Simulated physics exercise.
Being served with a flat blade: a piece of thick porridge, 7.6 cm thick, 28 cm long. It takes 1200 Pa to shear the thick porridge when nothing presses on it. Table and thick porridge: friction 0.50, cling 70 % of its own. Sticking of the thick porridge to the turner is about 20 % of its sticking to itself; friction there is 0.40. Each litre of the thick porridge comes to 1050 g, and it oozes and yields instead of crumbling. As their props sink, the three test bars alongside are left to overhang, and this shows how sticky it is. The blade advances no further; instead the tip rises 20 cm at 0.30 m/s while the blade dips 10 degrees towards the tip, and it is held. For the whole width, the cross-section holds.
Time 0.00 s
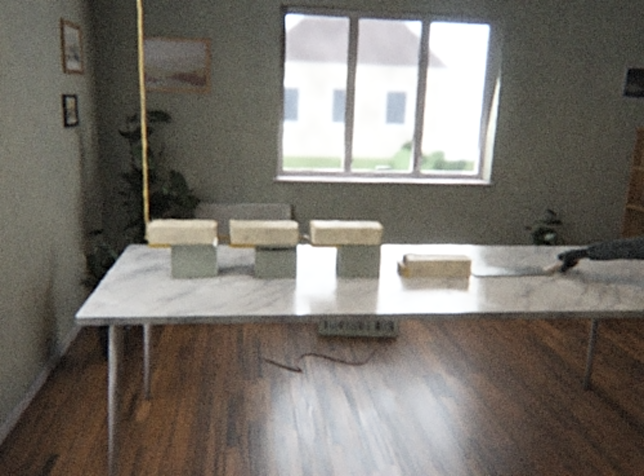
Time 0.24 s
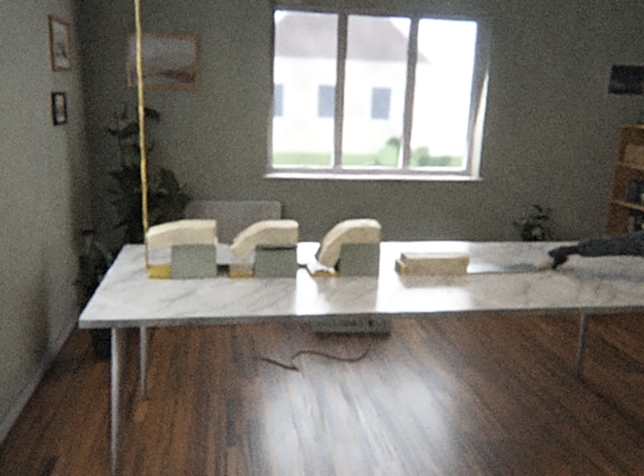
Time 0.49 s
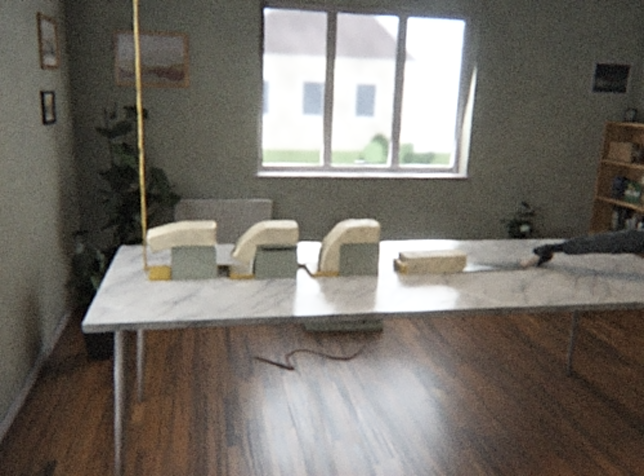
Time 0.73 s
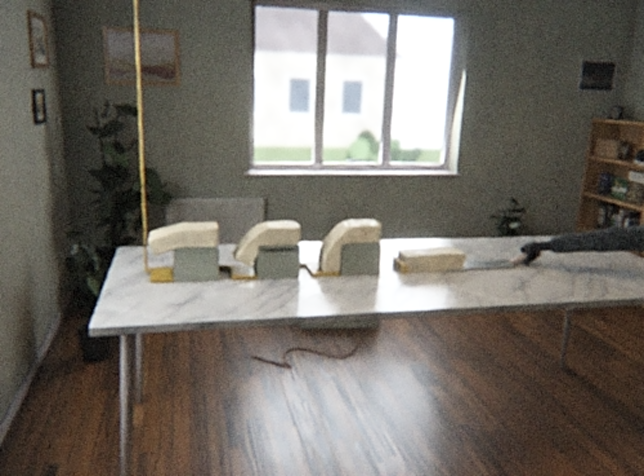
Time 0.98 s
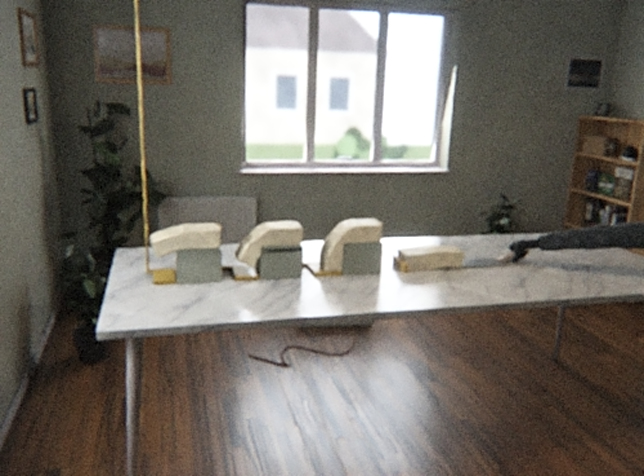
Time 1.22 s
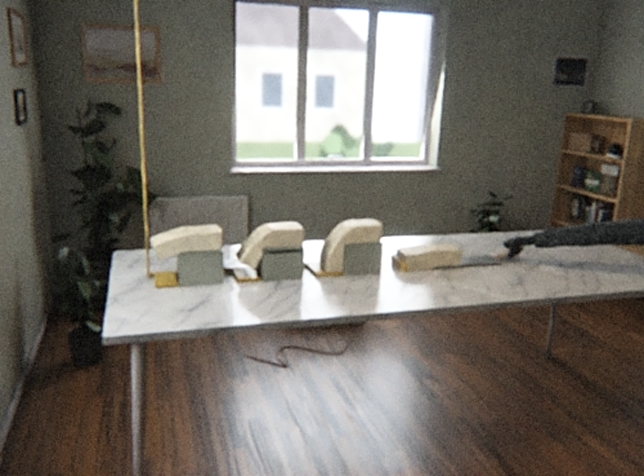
The footage shows three pale bars on grey blocks bending down at their left ends, while at right a dark-sleeved arm slides a flat blade leftward along a marble-patterned table beneath a pale, soft slab as the view shifts.
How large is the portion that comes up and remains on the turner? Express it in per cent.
45 per cent, roughly.
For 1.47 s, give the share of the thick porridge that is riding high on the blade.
Near 18 %.
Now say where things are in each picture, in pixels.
Handle end of the blade at (553, 276), not yet moved; crest of the thick porridge at (429, 260); drop of the bar ends 0, 0, 0 (left to right), in the first frame.
Handle end of the blade at (544, 272), moved 1.8 cm; crest of the thick porridge at (449, 258); drop of the bar ends 2.7 cm, 7.4 cm, 12 cm (left to right), in the second frame.
Handle end of the blade at (529, 270), moved 6.6 cm; crest of the thick porridge at (463, 256); drop of the bar ends 2.9 cm, 9.5 cm, 14 cm (left to right), in the third frame.
Handle end of the blade at (517, 268), moved 11 cm; crest of the thick porridge at (445, 254); drop of the bar ends 3.1 cm, 9.7 cm, 14 cm (left to right), in the fourth frame.
Handle end of the blade at (506, 266), moved 16 cm; crest of the thick porridge at (439, 252); drop of the bar ends 3.2 cm, 9.7 cm, 14 cm (left to right), in the fifth frame.
Handle end of the blade at (502, 263), moved 17 cm; crest of the thick porridge at (442, 250); drop of the bar ends 3.2 cm, 9.7 cm, 14 cm (left to right), in the sixth frame.
After 1.47 s, the tip is 7.9 cm up.
After 1.76 s, the tip is 17 cm up.
After 2.05 s, the tip is 20 cm up and 45 % is riding high on the blade.
After 2.35 s, the tip is 20 cm up and 45 % is riding high on the blade.
After 2.70 s, the tip is 20 cm up and 45 % is riding high on the blade.
